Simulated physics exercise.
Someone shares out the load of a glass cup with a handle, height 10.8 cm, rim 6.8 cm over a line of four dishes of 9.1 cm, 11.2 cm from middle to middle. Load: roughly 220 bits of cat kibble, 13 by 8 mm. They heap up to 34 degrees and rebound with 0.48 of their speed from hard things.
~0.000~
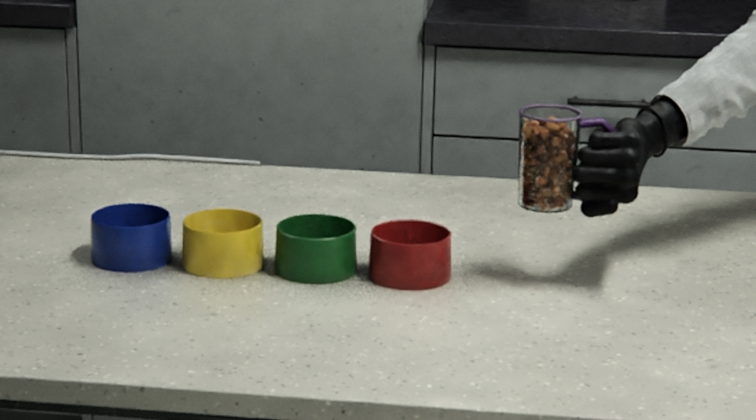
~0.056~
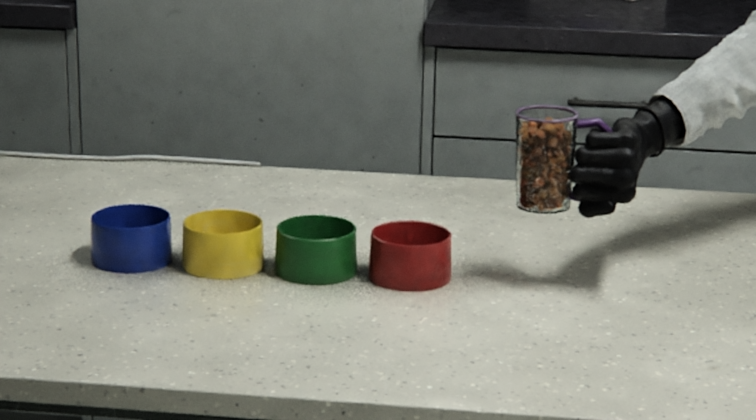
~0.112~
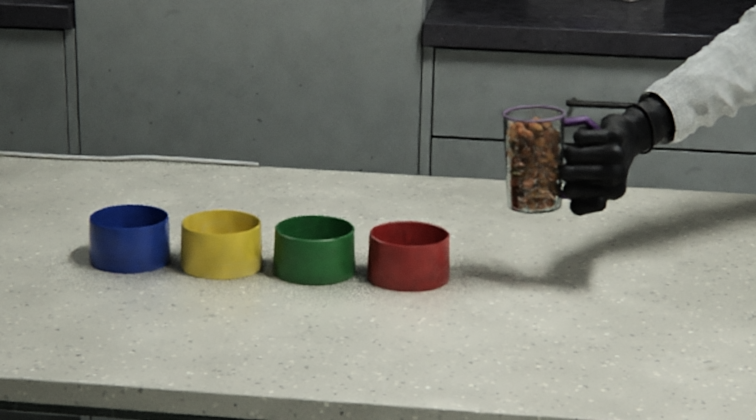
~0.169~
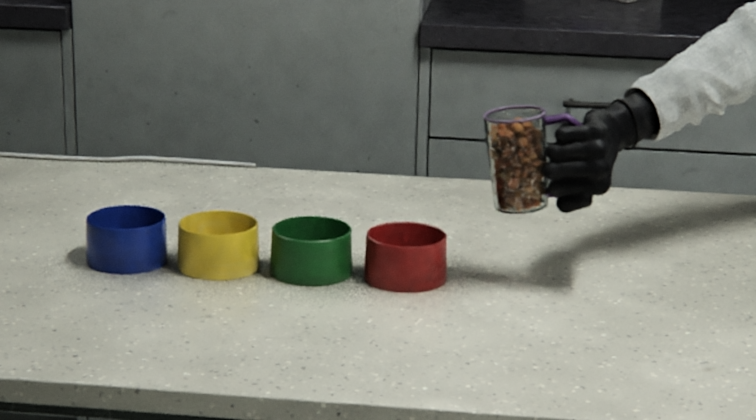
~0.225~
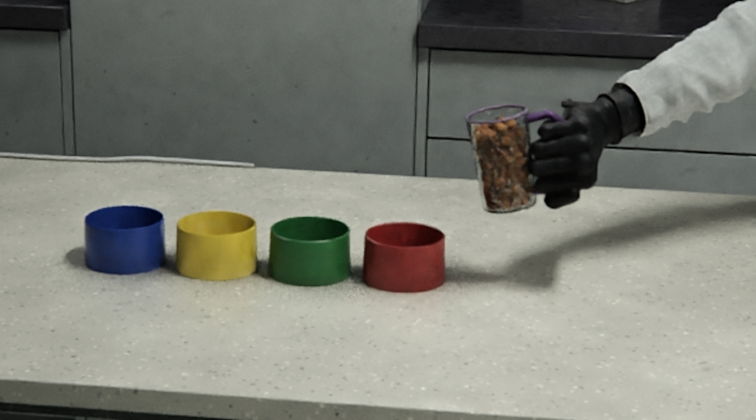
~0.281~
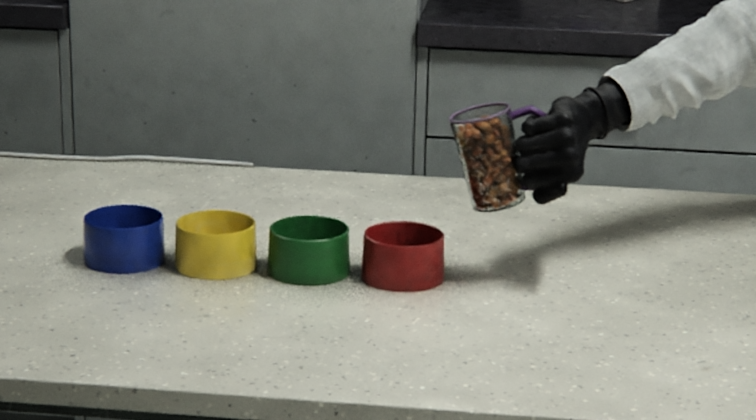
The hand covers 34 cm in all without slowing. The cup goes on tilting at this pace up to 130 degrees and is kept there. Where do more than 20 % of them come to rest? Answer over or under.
Red: Under, blue: Under, green: Under, yellow: Over, counter: Under.
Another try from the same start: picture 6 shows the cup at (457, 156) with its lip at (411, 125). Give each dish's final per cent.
Red 0, blue 0, green 0, yellow 80.
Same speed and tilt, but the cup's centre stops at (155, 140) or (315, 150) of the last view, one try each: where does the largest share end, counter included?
Most goes to: Blue, then counter.
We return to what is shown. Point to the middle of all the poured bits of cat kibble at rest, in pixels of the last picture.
Around (209, 245).
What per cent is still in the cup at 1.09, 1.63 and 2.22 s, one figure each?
In turn: 100, 85, 0.
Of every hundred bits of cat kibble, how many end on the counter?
About 10 per cent.
After 1.09 s, tilt 69 degrees; cup holds 100 %.
After 1.63 s, tilt 104 degrees; cup holds 85 %, yellow 10 %.
After 2.22 s, tilt 130 degrees; cup holds 0 %, yellow 90 %.
In the end, at 2.8 s, red 0 %, blue 0 %, green 0 %, yellow 90 %, counter 10 %.
